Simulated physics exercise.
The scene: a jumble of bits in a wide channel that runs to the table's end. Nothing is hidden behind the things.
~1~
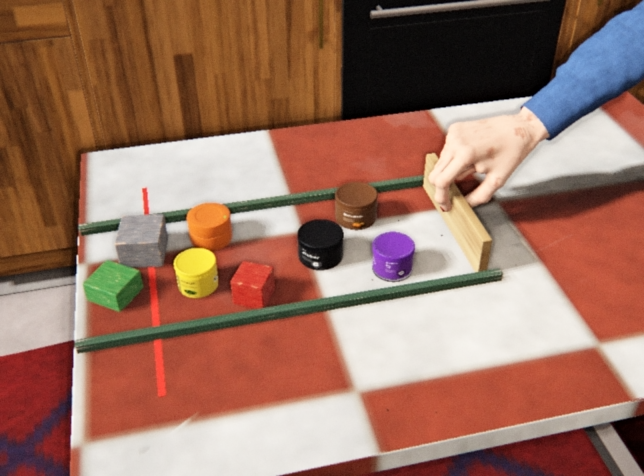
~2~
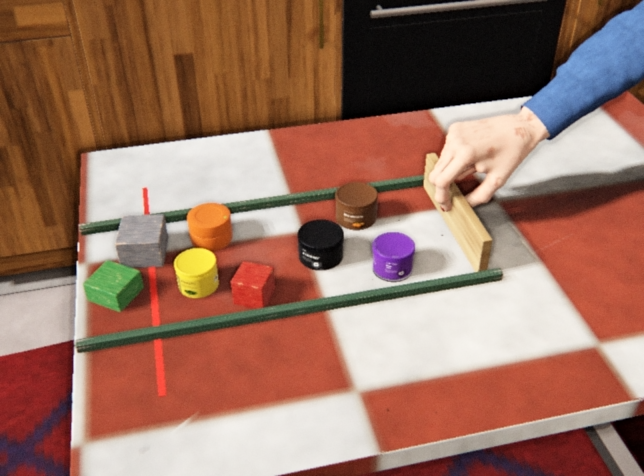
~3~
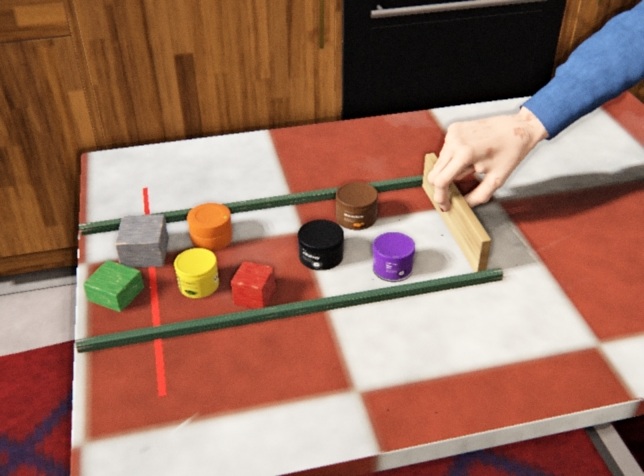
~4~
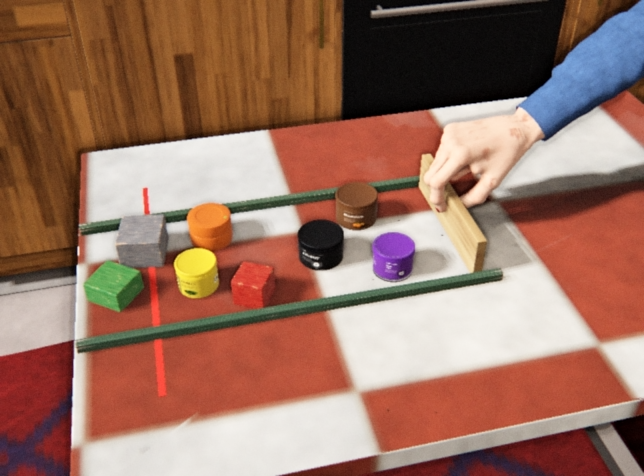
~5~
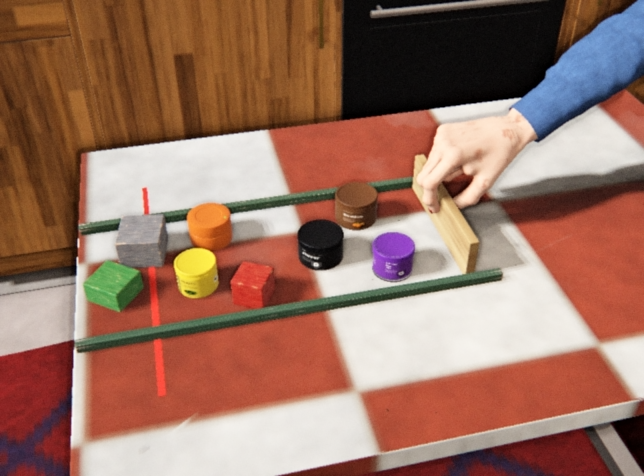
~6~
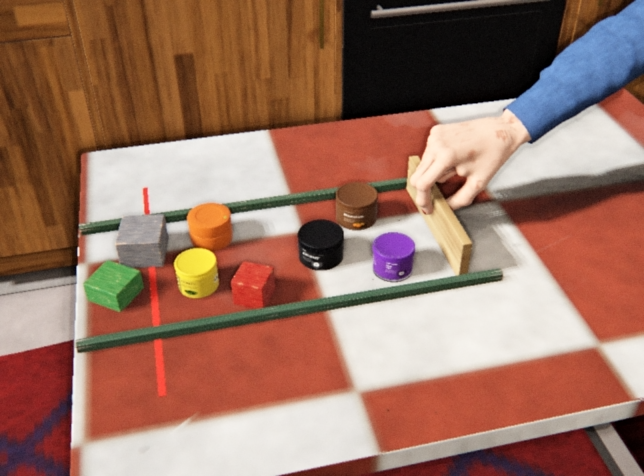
A hand in a blue sleeve held a wooden board still between two green rails, then slid it slightly left toward the brown and purple tubs, while all the scattered blocks and tubs stayed put.
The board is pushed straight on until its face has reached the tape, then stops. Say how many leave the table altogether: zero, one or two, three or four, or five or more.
Here the number that fall off is one or two.
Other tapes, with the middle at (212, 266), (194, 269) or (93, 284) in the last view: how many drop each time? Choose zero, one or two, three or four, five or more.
For each place: No fall at all; not one; more than four.
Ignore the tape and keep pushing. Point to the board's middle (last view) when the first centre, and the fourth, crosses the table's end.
Its middle is around (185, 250) and later (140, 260).
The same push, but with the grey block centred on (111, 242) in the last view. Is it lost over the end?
From there it falls.
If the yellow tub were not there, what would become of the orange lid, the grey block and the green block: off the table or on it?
The orange lid remains up; the grey block drops off; the green block is kept.
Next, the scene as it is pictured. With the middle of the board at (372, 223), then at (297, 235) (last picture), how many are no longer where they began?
First 2, then 4.
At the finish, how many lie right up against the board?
It touches 3.
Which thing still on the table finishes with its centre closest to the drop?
That is the orange lid.
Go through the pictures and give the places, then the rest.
In the first picture, green block (114, 285); grey block (142, 241); yellow tub (197, 273); board (455, 211); tape (152, 275).
In the second picture, grey block (143, 241); purple tin (393, 257).
In the third picture, yellow tub (197, 273); orange lid (211, 227).
In the fourth picture, green block (114, 286); red block (254, 286).
In the fifth picture, grey block (143, 241); board (443, 213).
In the sixth picture, green block (114, 286); grey block (143, 241); yellow tub (197, 273); board (436, 214); tape (152, 275).
A little later, none off yet; green block at rest near (114, 286); grey block at rest near (143, 241); yellow tub at rest near (197, 273).
Next, none off yet; green block moving near (103, 287); grey block shifted about its own width near (99, 247); yellow tub shifted about its own width near (147, 281).
When it is over, the number that fall off is one or two; down, grey block and green block.
